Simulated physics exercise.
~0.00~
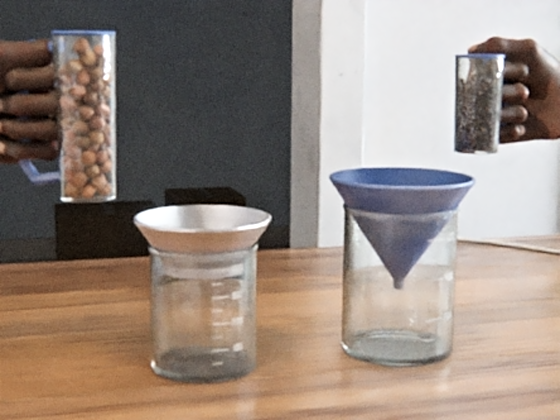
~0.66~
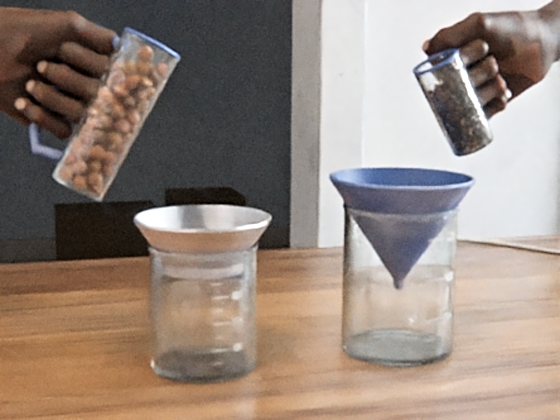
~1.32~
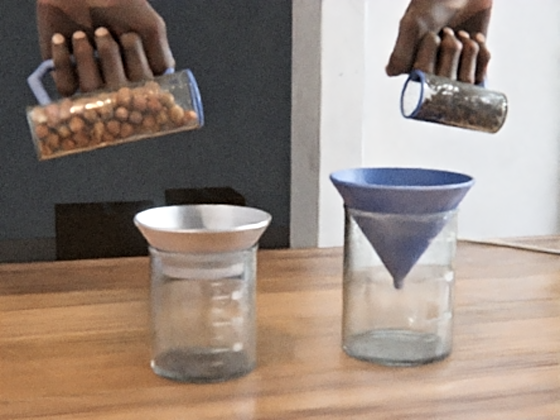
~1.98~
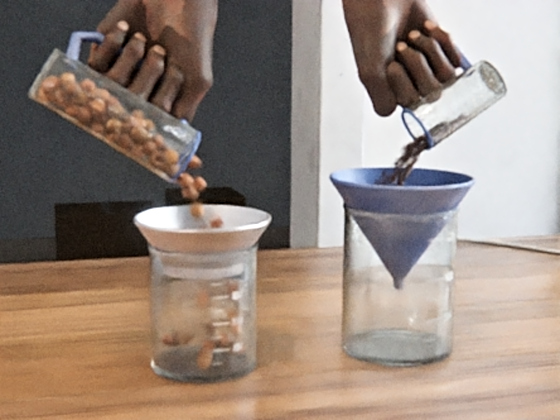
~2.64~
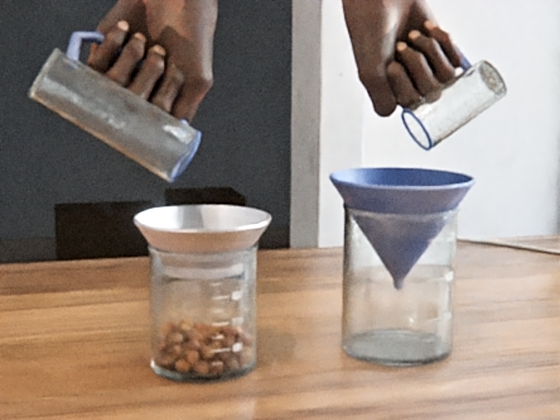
Two hands, one at each side, hold clear cups above a wooden table, seen from the front by a still camera against a dark panel and a pale wall. The left cup holds reddish-brown nut-like pieces, the smaller right one fine dark bits. Below stand two glass jars, the left with a silvery white funnel, the right with a blue one. The hands tilt the cups onto their sides, then tip them over, and both loads pour into the funnels. The left pieces drop through and settle in their jar, while the dark bits stay stuck in the blue funnel, leaving its jar empty.
